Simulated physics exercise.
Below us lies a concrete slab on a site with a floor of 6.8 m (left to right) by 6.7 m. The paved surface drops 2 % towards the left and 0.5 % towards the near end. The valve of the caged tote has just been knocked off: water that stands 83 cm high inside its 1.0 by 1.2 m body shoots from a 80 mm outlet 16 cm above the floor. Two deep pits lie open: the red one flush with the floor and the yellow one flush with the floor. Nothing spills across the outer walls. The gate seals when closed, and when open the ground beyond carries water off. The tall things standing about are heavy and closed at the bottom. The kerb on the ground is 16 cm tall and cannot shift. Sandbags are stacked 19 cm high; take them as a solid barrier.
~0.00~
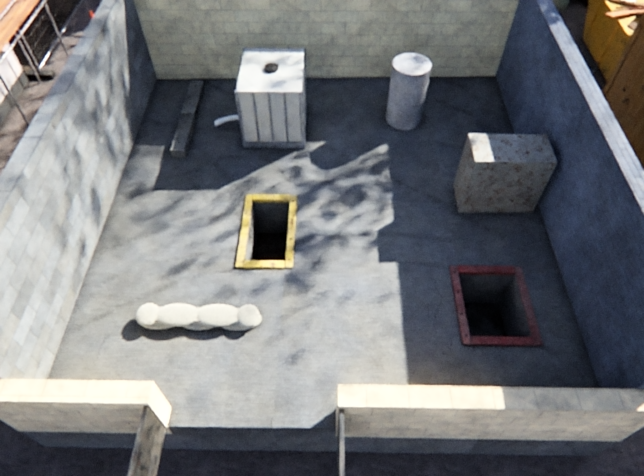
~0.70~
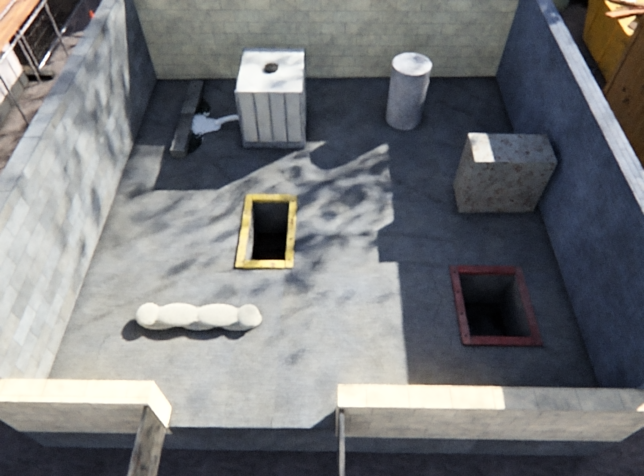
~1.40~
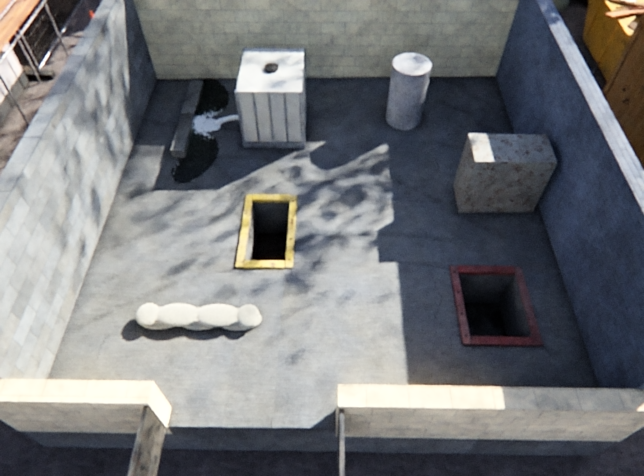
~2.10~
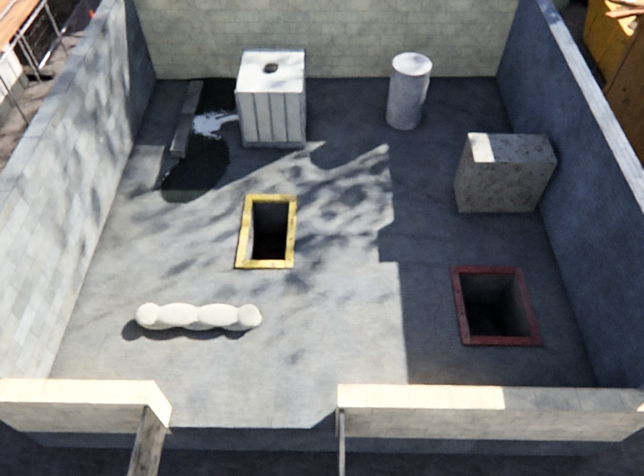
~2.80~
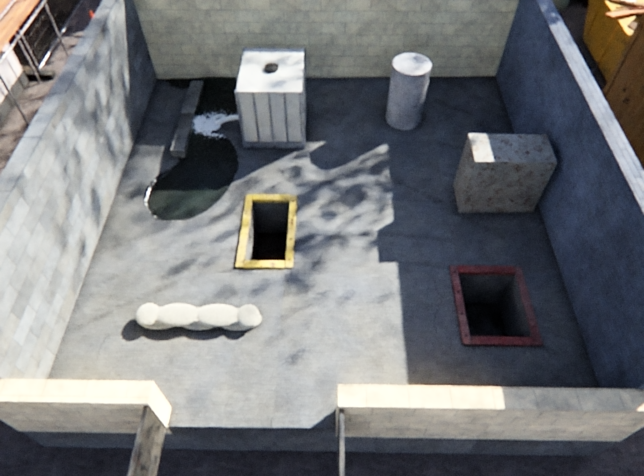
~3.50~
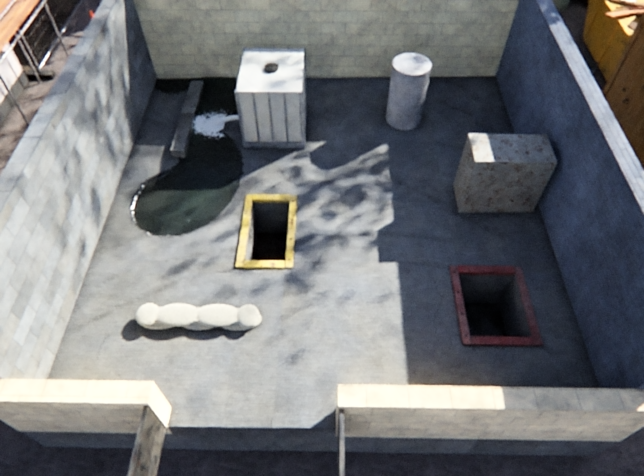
The clip opens with a thin jet of water spurting leftward from a pale, box-shaped tank on a walled grey slab. The water splashes around a low block, then spreads towards the viewer as a dark puddle, widening and curving leftward beyond the yellow-rimmed pit, with dry ground before the sandbags.
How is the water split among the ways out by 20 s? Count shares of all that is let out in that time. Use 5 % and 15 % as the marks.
Shares: The gate takes under 5 %; the red pit takes less than 5 %; the yellow pit takes less than 5 %.
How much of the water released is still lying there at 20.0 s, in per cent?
Some 100 per cent remains.
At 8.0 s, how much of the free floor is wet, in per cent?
About 20 per cent.
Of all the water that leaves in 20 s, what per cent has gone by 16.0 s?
About 30 per cent.
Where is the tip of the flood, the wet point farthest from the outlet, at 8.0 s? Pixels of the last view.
Near (68, 325).
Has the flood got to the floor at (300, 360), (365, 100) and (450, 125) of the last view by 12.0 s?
In that order: Still dry, still dry, still dry.
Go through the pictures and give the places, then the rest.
In the first picture, the jet has just started at (232, 118); the ground is still dry.
In the second picture, from the spout at (232, 118) the water has spread over 0.3 m2; its tip is at (188, 152), and it is 2.1 cm deep on average.
In the third picture, from the spout at (232, 118) the water has spread over 1.2 m2; its tip is at (181, 181), and it is 1.1 cm deep on average.
In the fourth picture, the jet leaves at (232, 118); the sheet reaches (168, 200), 2.2 m away, and wets 2.1 m2.
In the fifth picture, the jet leaves at (232, 118); the sheet reaches (160, 217), 2.5 m away, and wets 3.0 m2.
In the sixth picture, from the spout at (232, 118) the water has spread over 4.0 m2; its tip is at (145, 229), and it is 0.9 cm deep on average.
After 5.0 s water covers 15 % of the floor and is deepest (9 cm) near (198, 125); gone so far, the gate 0 %, the red pit 0 %, the yellow pit 0 %.
After 8.0 s water covers 20 % of the floor and is deepest (10 cm) near (198, 125); gone so far, the gate 0 %, the red pit 0 %, the yellow pit 0 %.
After 12.0 s water covers 30 % of the floor and is deepest (11 cm) near (198, 125); gone so far, the gate 0 %, the red pit 0 %, the yellow pit 0 %.
After 16.0 s water covers 30 % of the floor and is deepest (11 cm) near (198, 125); gone so far, the gate 0 %, the red pit 0 %, the yellow pit 0 %.
After 20.0 s water covers 35 % of the floor and is deepest (11 cm) near (198, 125); gone so far, the gate 0 %, the red pit 0 %, the yellow pit 0 %.
